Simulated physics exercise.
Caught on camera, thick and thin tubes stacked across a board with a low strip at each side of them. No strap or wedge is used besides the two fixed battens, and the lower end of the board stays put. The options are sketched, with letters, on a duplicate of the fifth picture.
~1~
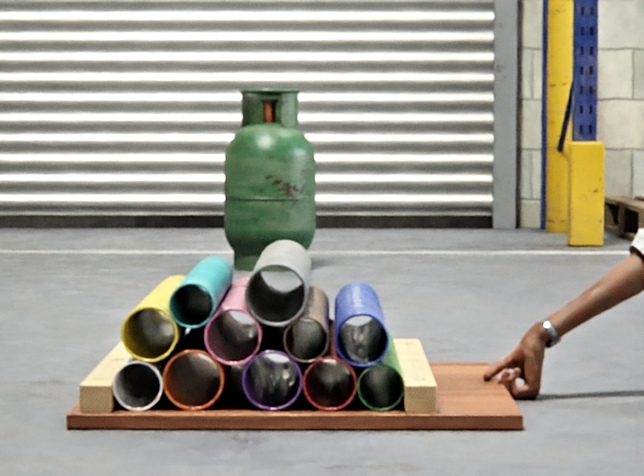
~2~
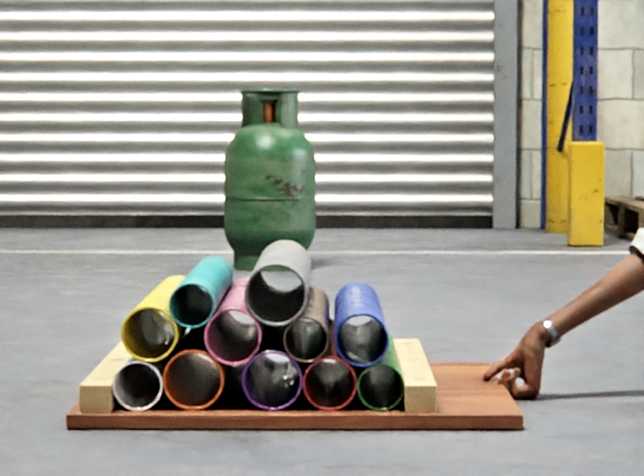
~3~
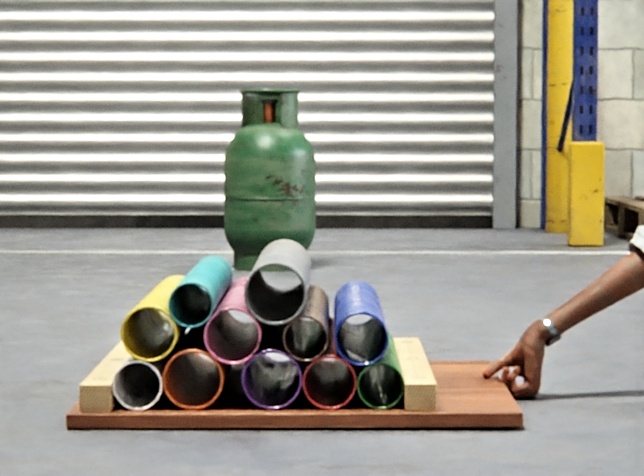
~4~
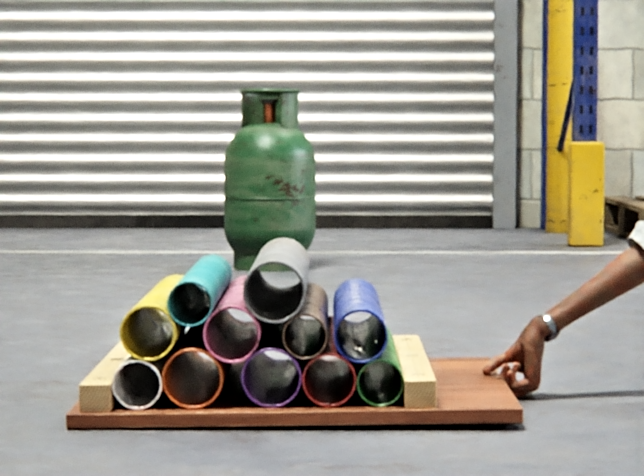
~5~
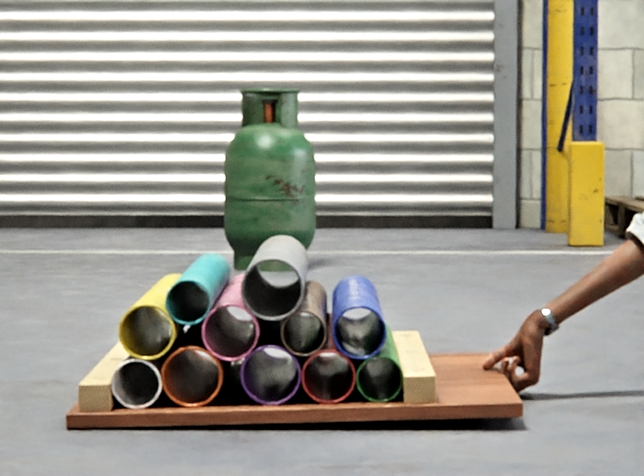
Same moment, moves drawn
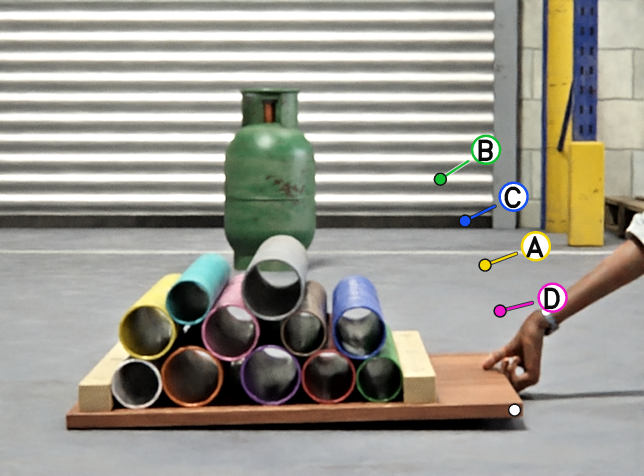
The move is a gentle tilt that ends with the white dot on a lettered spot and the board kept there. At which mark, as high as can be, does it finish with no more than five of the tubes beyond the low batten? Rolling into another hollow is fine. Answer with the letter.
Up to B.
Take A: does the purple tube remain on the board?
The purple tube: Yes.
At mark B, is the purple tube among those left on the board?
Yes.
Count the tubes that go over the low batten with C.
It comes to four.
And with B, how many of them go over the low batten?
The count is four.
On the marked copy, A at (485, 265); B at (440, 179); C at (465, 221); D at (500, 311); the white dot at (515, 410).
Following B. Soon after the start, board at 19°.
Later, board at 33°.
In the end, board at 33°, four over the low batten (yellow, pink, turquoise, grey).
As for the rest, A two over the low batten (yellow, turquoise); C four over the low batten (yellow, pink, turquoise, grey); D two over the low batten (yellow, turquoise).
